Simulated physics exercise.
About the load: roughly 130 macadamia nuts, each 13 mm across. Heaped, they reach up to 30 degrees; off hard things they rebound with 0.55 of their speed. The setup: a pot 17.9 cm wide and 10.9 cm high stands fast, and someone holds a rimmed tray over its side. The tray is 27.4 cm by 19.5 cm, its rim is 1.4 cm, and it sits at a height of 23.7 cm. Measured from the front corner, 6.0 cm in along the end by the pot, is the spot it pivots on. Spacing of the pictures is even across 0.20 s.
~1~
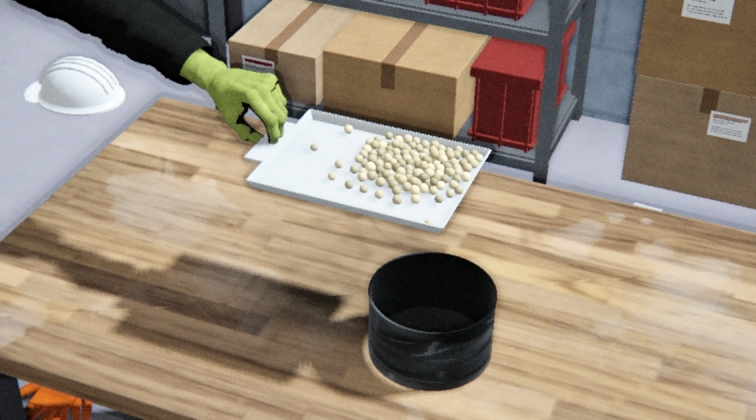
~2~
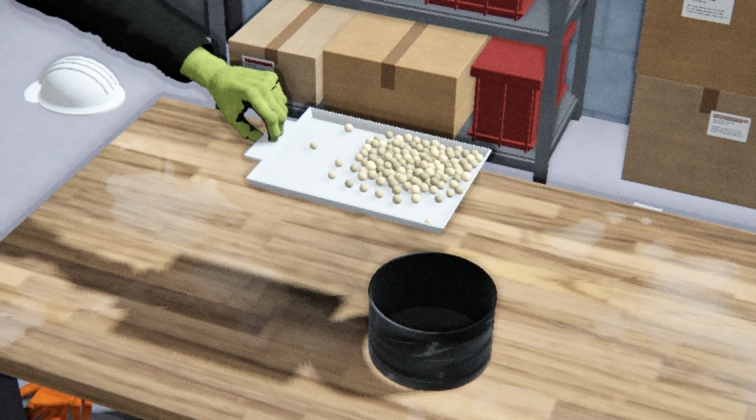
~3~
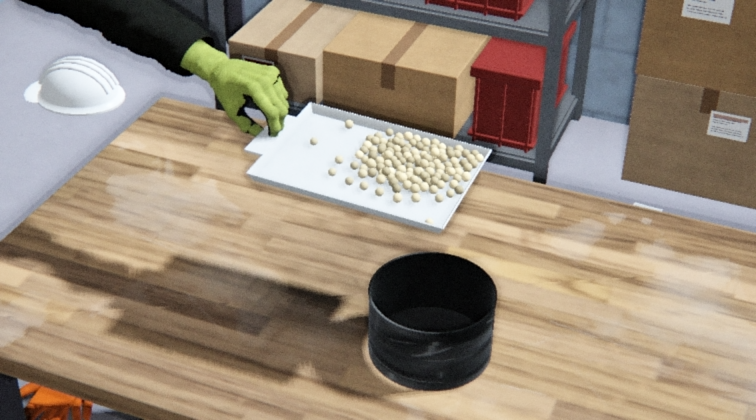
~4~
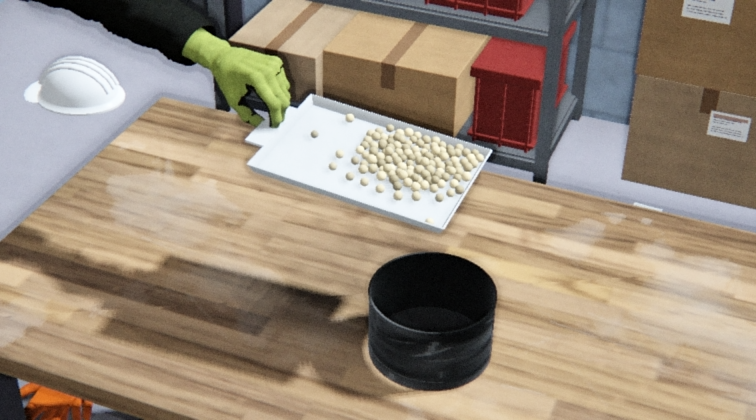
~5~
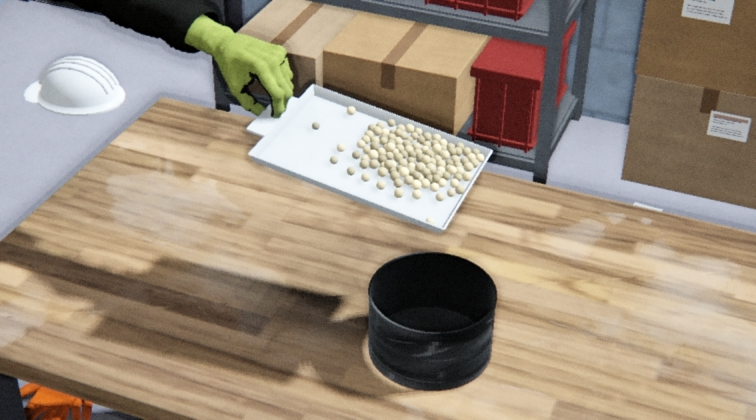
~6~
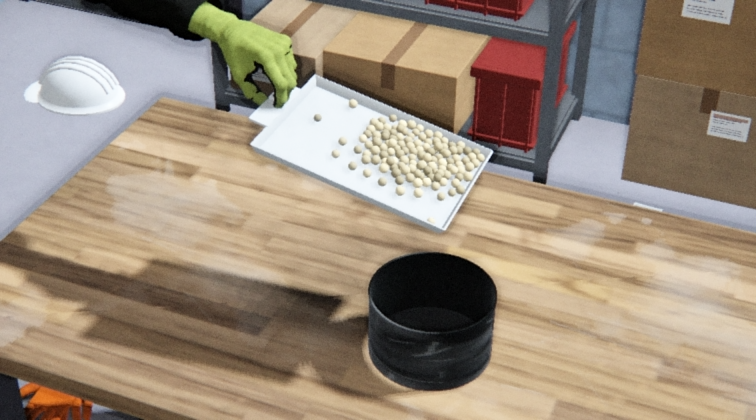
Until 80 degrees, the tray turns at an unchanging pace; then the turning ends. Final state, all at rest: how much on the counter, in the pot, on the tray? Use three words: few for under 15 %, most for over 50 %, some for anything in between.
Counter: Most; pot: Some; left on the tray: Few.
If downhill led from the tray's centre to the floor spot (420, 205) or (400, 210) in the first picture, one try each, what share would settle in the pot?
First try: Around 70 percent; second try: Around 85 percent.
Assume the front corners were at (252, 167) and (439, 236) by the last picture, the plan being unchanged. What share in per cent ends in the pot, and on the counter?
Split: Pot = 65, counter = 35.
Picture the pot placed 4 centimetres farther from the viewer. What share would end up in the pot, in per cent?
Estimated share: Around 50 in a hundred.
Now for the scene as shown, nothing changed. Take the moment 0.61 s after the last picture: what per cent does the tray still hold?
Roughly 65 percent of the load, I'd say.
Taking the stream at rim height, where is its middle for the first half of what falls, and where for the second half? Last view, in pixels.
It passes about (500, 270) first and (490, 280) afterwards.
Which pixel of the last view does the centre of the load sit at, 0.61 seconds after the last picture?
Near (476, 189).
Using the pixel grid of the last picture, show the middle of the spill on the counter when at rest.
Roughly at pixel (552, 317) in the last view.
Then, 0.37 s after the last picture, tilt 45 degrees; the tray holds 100 %, the pot 0 %.
Then, 0.61 s after the last picture, tilt 67 degrees; the tray holds 65 %, the pot 5 %.
Then, 0.97 s after the last picture, tilt 80 degrees; the tray holds 0 %, the pot 35 %.
In the end, counter 60 %, pot 40 %, tray 0 %.
